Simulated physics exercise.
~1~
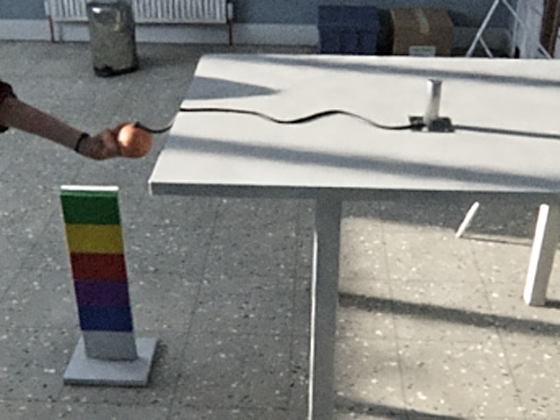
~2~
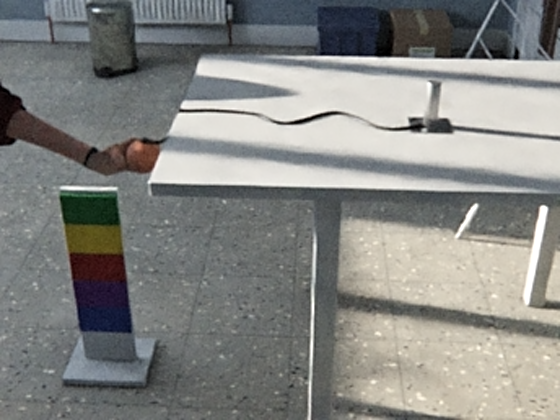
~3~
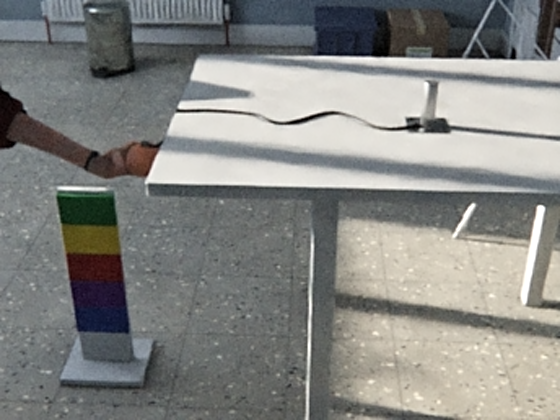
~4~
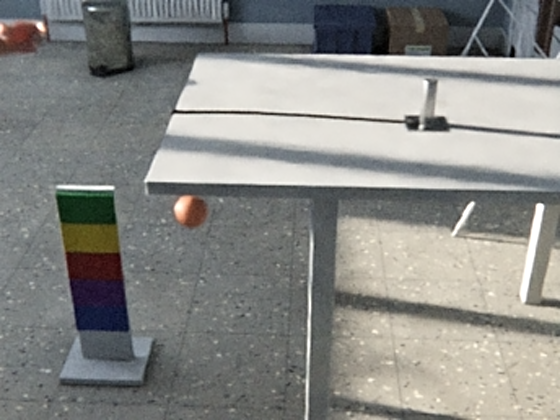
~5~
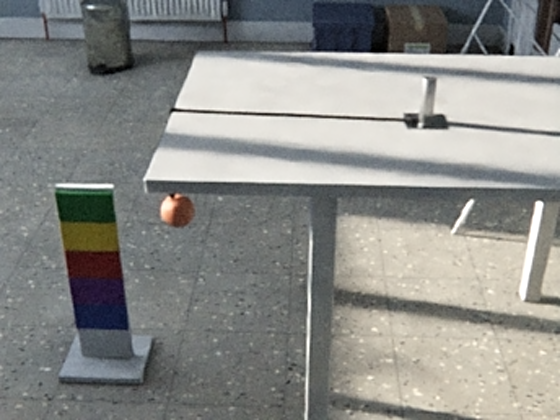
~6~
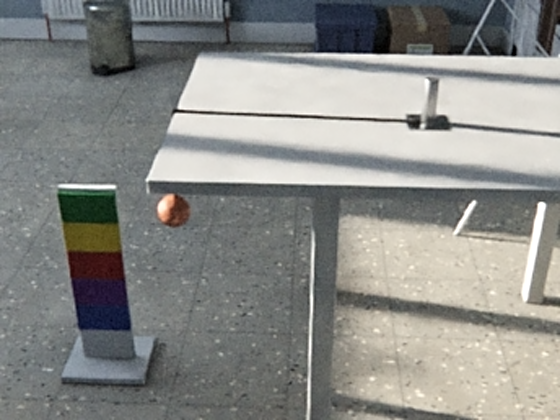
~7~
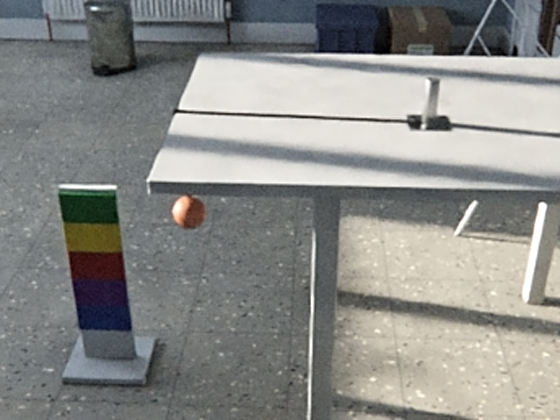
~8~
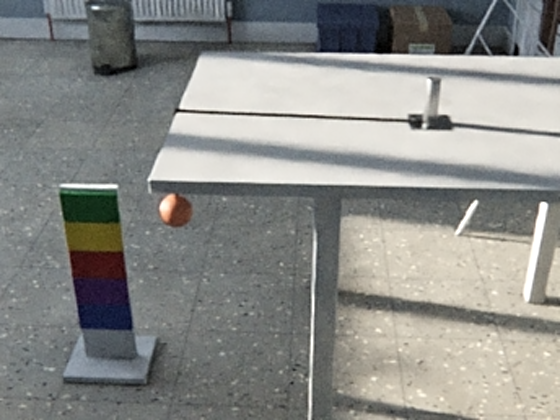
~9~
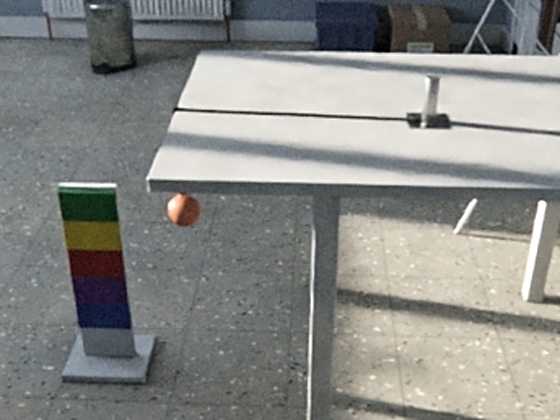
An orange on a dark cord was held by a hand at the table's left edge, then let go as the hand drew back, and it dropped a little, swayed slightly beneath the edge, and hung level with the green band of the coloured scale.
